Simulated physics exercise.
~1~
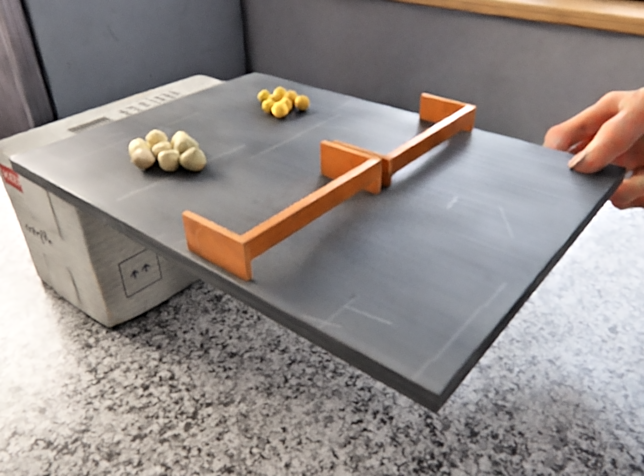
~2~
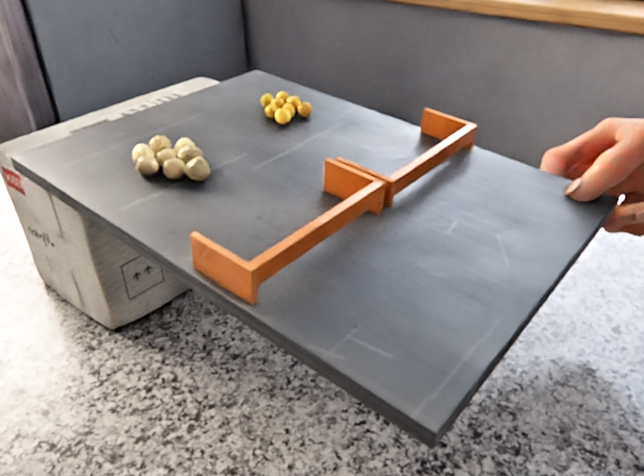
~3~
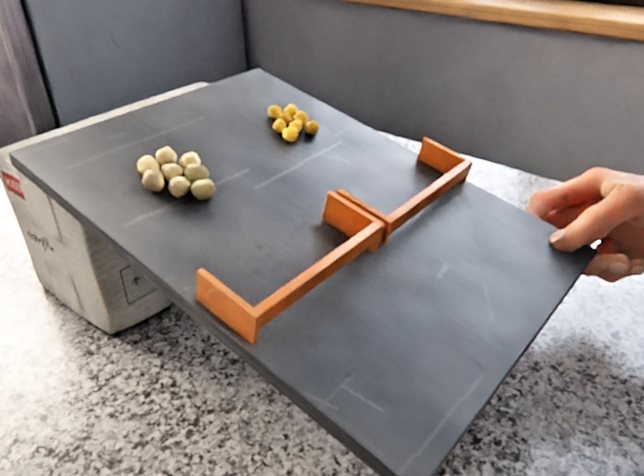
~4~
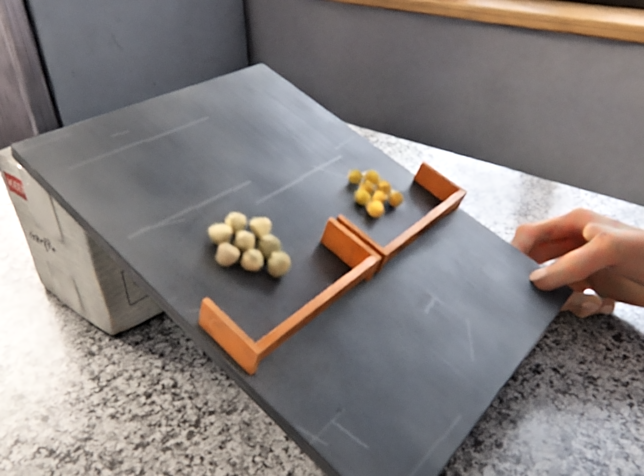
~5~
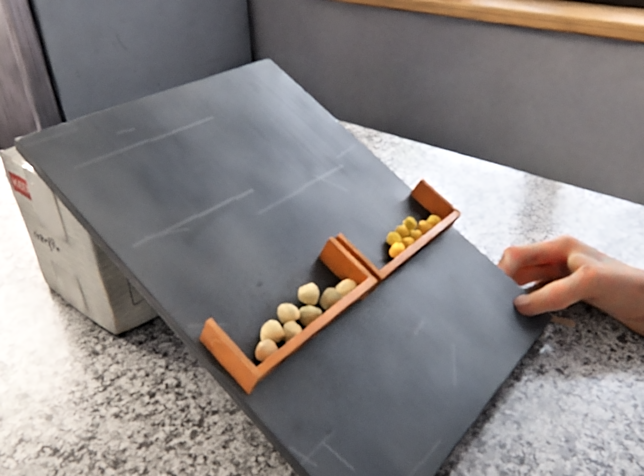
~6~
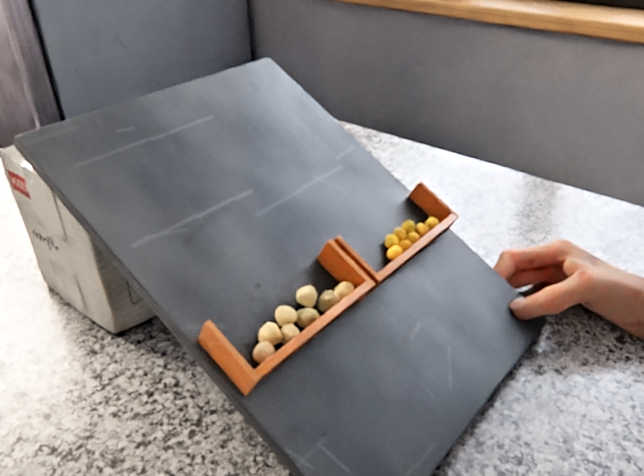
Hand lowering the free end of a dark board, pale and yellow balls sliding down and gathering behind orange bars.
